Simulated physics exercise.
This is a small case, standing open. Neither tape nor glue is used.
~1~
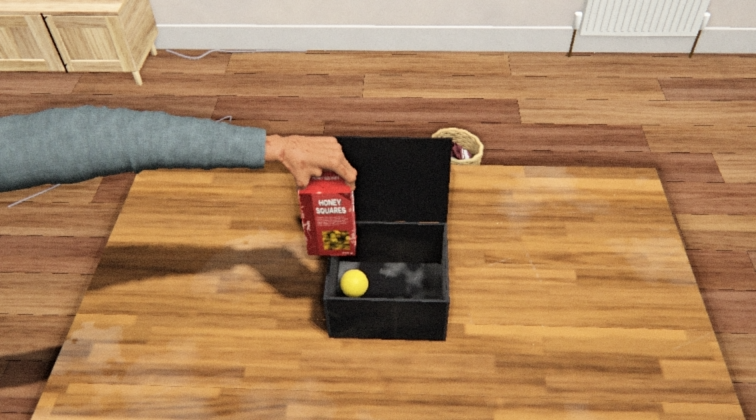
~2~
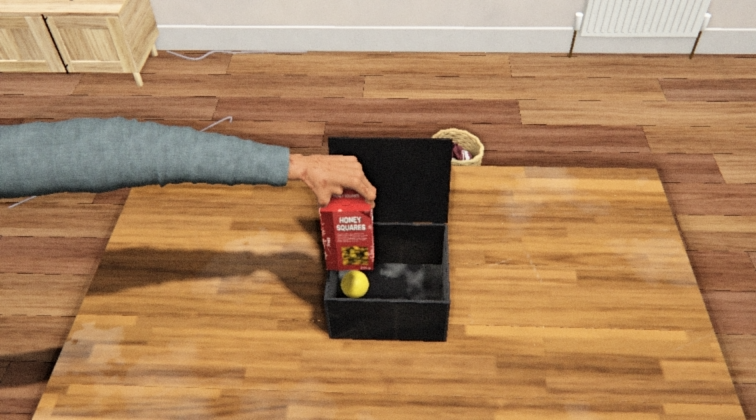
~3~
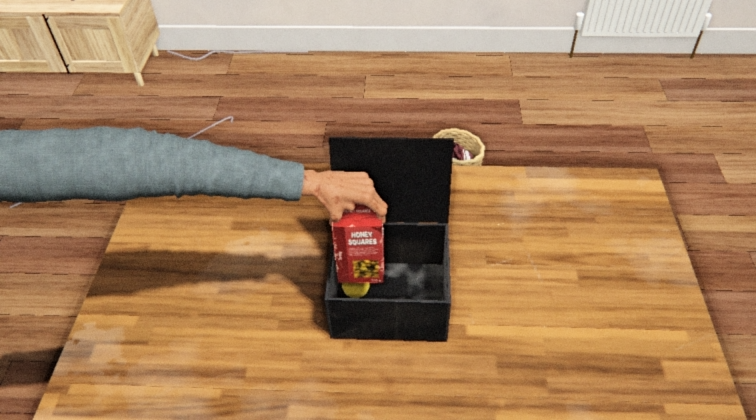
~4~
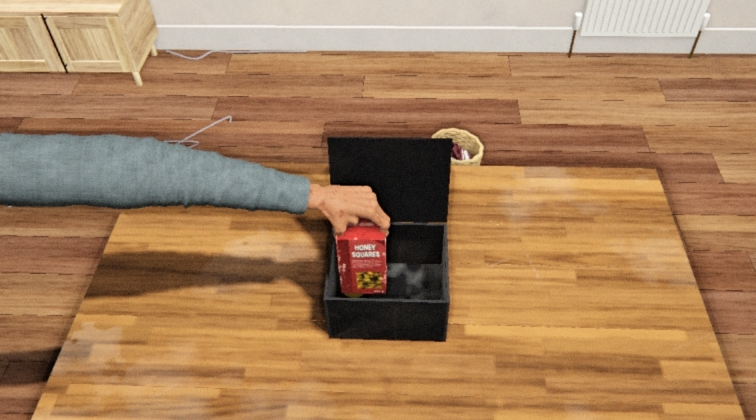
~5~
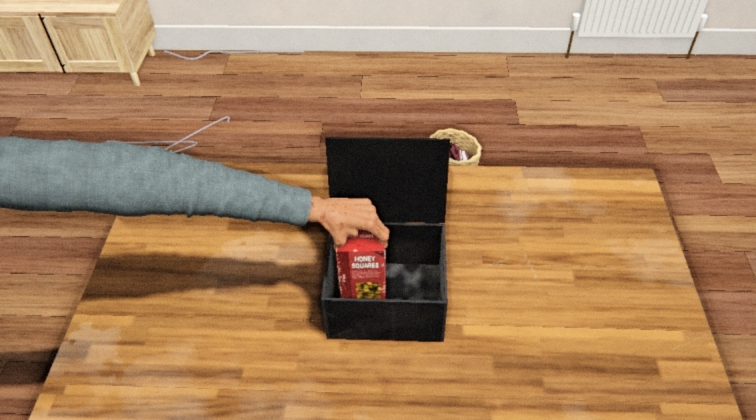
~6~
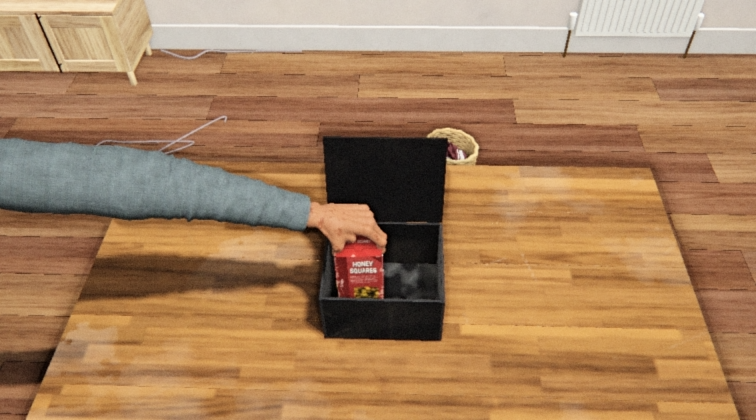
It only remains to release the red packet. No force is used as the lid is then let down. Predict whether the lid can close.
In the end, the box is left open.
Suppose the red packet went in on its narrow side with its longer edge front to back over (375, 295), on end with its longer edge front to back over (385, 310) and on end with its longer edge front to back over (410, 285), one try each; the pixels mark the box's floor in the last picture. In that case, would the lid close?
Closed, Open, Open.
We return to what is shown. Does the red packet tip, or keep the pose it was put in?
As it turns out, the red packet keeps its original angle.
Then, 0.70 s after the last picture, red packet slid about its own width near (362, 295); yellow lemon rolled a little.
Then, 1.50 s after the last picture, lid 69° above the rim; red packet slid about its own width near (362, 295); yellow lemon rolled a little.
Then, 1.80 s after the last picture, lid 32° above the rim; red packet slid about its own width near (362, 295); yellow lemon rolled a little.
At rest, lid 15° above the rim; moved from the start, red packet; yellow lemon in place. Seen from the same camera at the end, red packet near (362, 295).
